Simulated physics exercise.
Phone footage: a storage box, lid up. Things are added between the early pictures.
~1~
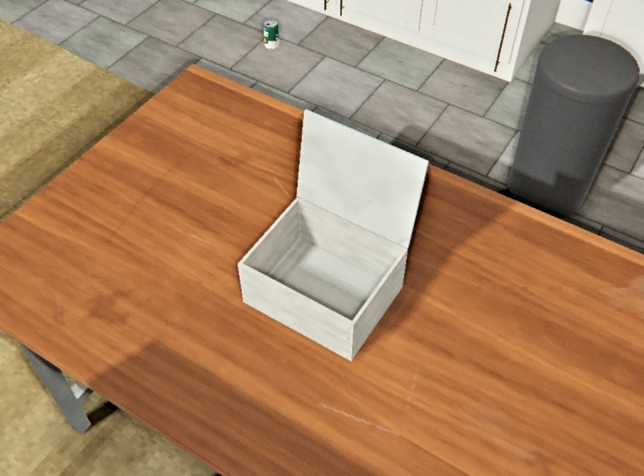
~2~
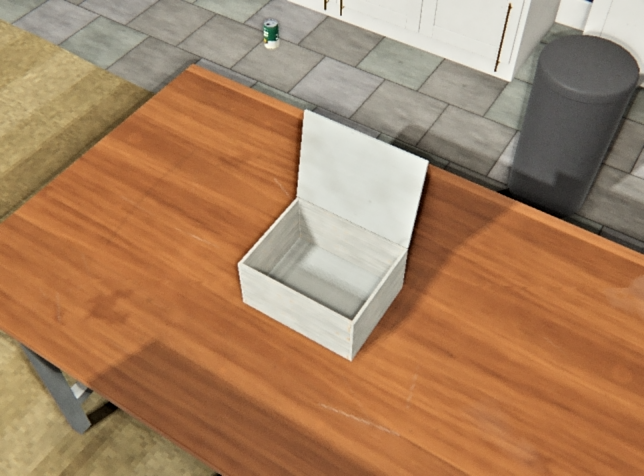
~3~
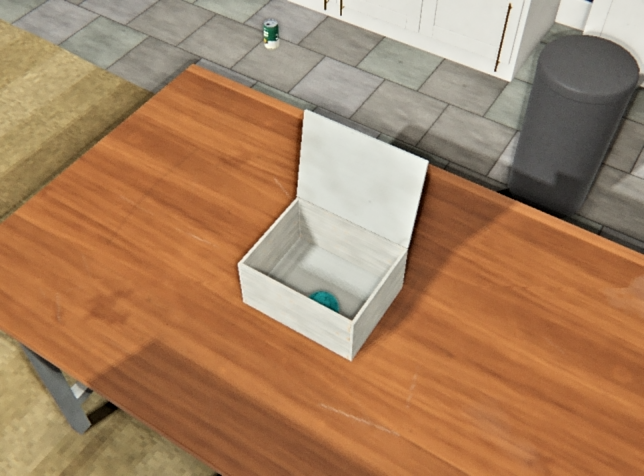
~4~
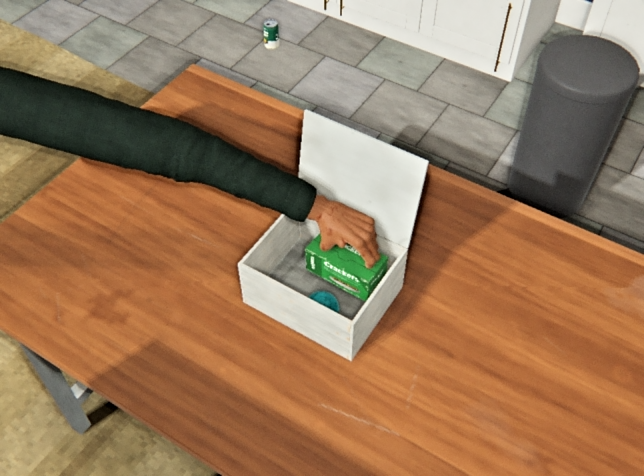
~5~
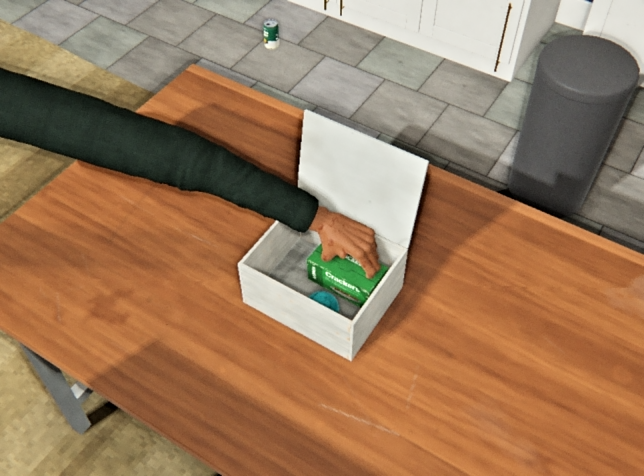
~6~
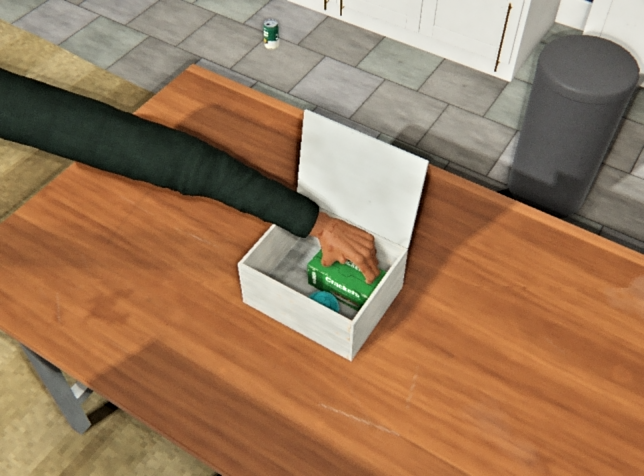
A teal object appears in the open white box, then a hand lowers a green carton inside.
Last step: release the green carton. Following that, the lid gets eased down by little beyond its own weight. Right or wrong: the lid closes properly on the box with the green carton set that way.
Right.
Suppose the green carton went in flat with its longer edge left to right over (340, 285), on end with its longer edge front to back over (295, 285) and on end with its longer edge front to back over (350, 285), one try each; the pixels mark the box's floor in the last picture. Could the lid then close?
Try 1: Lid shut; try 2: Lid not shut; try 3: Lid not shut.
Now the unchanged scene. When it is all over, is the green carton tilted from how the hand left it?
It stays as placed.
Then, 1.10 s on from there, lid starting down.
Then, 1.60 s on from there, lid 60° above the rim.
Then, 2.00 s on from there, lid 31° above the rim.
Then, 2.30 s on from there, lid 6° above the rim.
In the end, lid shut; both unmoved. At the end, from the last picture's camera, green carton near (347, 279).
